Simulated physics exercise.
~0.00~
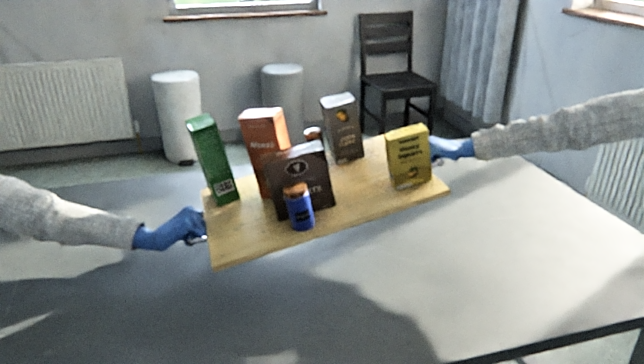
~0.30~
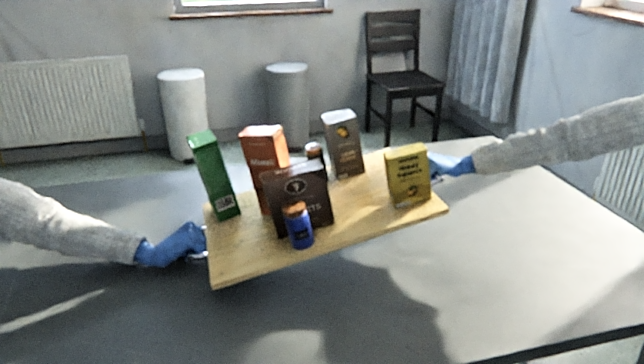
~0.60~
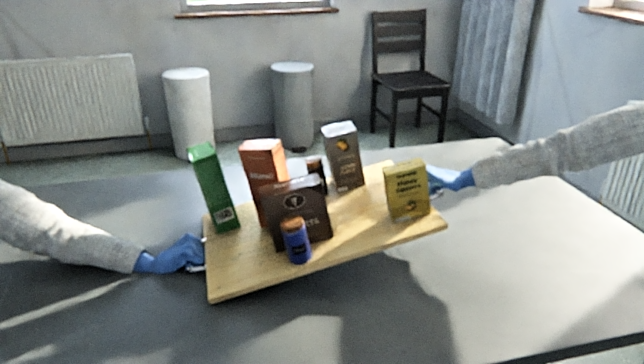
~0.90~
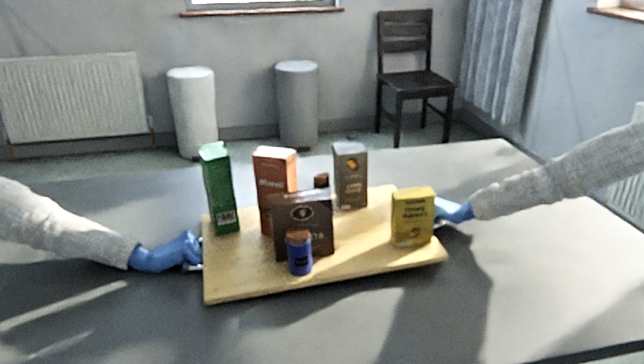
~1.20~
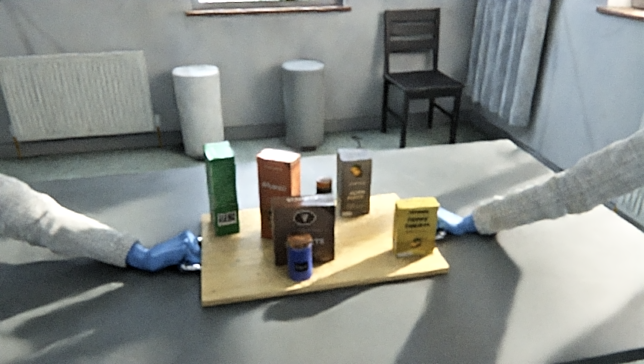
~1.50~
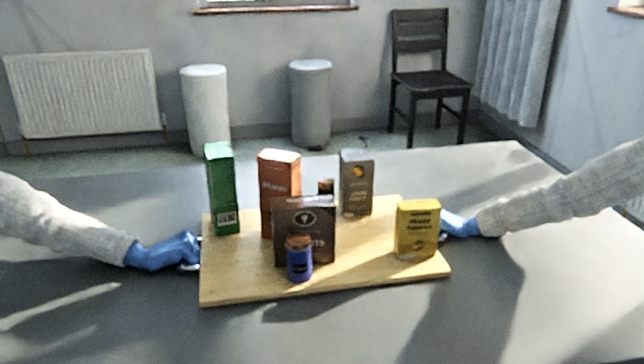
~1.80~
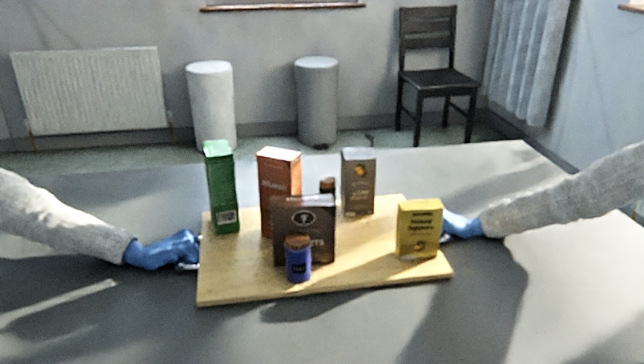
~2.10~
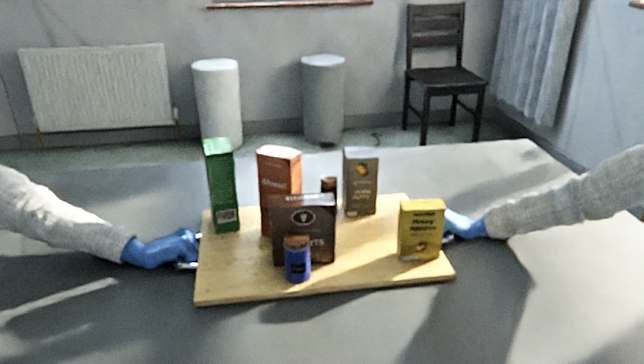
A tilted wooden tray is lowered flat by two gloved hands, its seven items staying upright.
